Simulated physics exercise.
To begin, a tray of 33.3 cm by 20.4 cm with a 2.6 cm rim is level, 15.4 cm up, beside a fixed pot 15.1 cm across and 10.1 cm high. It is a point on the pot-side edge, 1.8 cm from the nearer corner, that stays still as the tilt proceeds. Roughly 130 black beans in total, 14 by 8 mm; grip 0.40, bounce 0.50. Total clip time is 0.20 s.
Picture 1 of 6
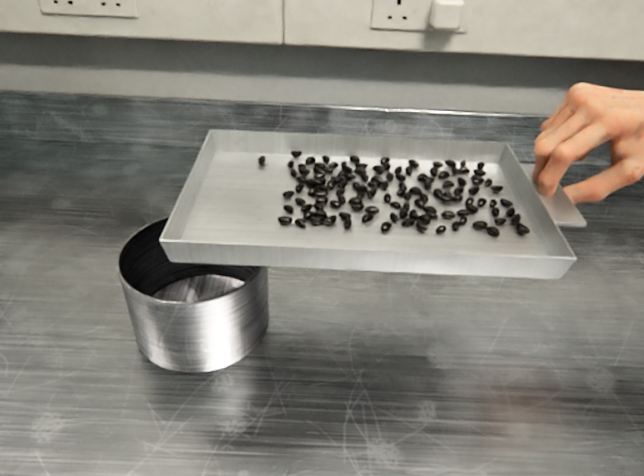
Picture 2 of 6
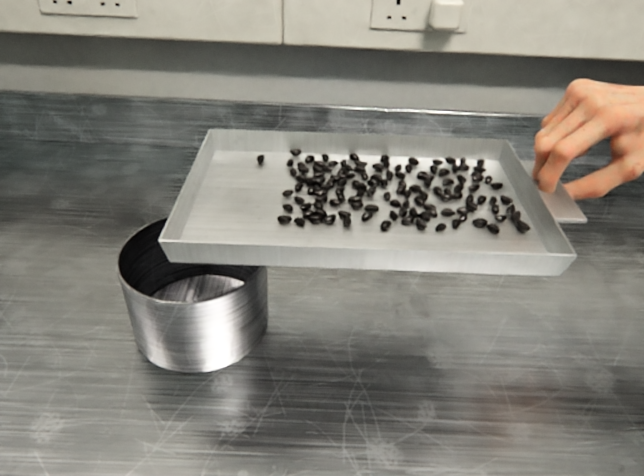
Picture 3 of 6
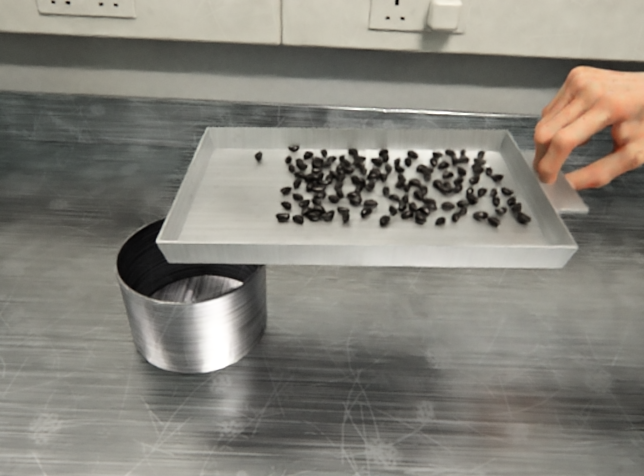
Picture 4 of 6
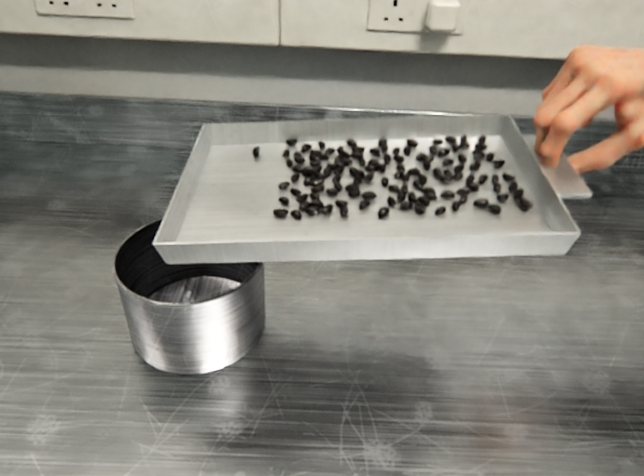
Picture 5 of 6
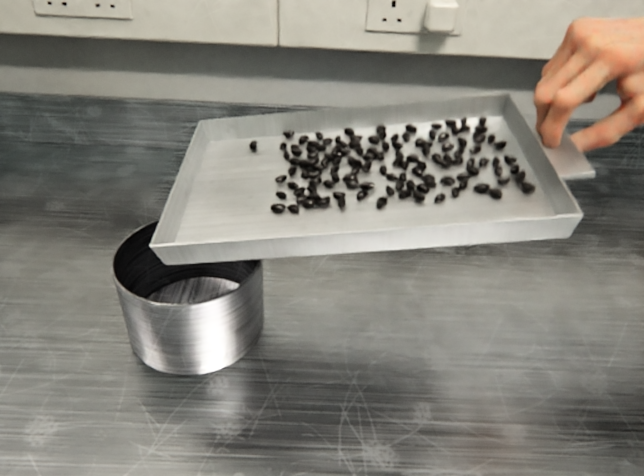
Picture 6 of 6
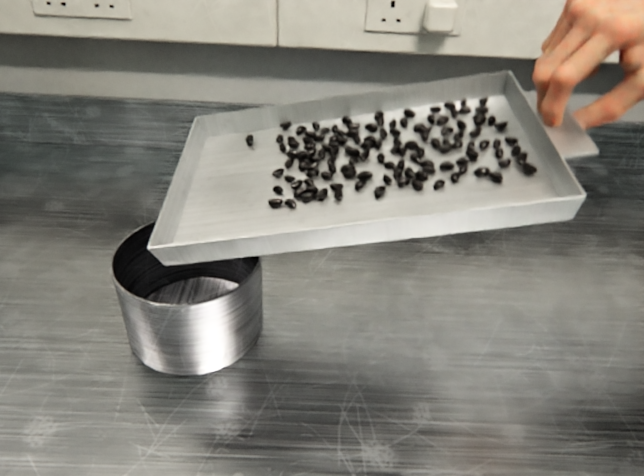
The clip opens on a hand holding a shallow metal tray of scattered black beans nearly level, its left end above a round metal pot on a grey worktop. The hand then raises the right end, slanting the tray down toward the left, while the beans stay spread across it and the pot stays put.
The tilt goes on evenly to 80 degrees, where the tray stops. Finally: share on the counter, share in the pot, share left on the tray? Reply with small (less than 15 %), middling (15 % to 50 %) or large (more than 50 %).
Counter - large, pot - small, left on the tray - middling.
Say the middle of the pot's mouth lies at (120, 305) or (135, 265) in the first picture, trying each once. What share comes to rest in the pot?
75 and 40 %.
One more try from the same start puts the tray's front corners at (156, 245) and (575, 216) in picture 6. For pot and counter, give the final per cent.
The pot gets 0 and the counter 75.
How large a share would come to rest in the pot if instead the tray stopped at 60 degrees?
It would be near 0 per cent.
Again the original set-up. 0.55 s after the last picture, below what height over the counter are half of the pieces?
Roughly 18 centimetres.
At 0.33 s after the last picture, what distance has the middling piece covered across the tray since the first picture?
By then it sits near 7 cm from where it began.
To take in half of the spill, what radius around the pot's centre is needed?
I'd say close to 22 centimetres.
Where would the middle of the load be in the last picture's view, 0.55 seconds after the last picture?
I reckon close to (144, 234).
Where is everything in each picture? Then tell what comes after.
In the first frame, tray tilt 0 degrees, front corners at (167, 237) and (569, 255); middle of the pieces at (385, 186); pot at (194, 252).
In the second frame, tray tilt 1 degrees, front corners at (166, 237) and (569, 252); middle of the pieces at (385, 184).
In the third frame, tray tilt 2 degrees, front corners at (164, 238) and (570, 244); middle of the pieces at (384, 178).
In the fourth frame, tray tilt 6 degrees, front corners at (160, 240) and (573, 229), lowest corner left front; middle of the pieces at (383, 169).
In the fifth frame, tray tilt 9 degrees, front corners at (157, 242) and (575, 212), lowest corner left front; middle of the pieces at (381, 157).
In the sixth frame, tray tilt 13 degrees, front corners at (154, 244) and (577, 193), lowest corner left front; middle of the pieces at (378, 145); pot at (188, 254).
Then, 0.33 s after the last picture, tilt 46 degrees; the tray holds 100 %, the pot 0 %.
Then, 0.55 s after the last picture, tilt 68 degrees; the tray holds 85 %, the pot 0 %.
Then, 0.89 s after the last picture, tilt 80 degrees; the tray holds 35 %, the pot 0 %.
In the end, counter 70 %, pot 0 %, tray 30 %.
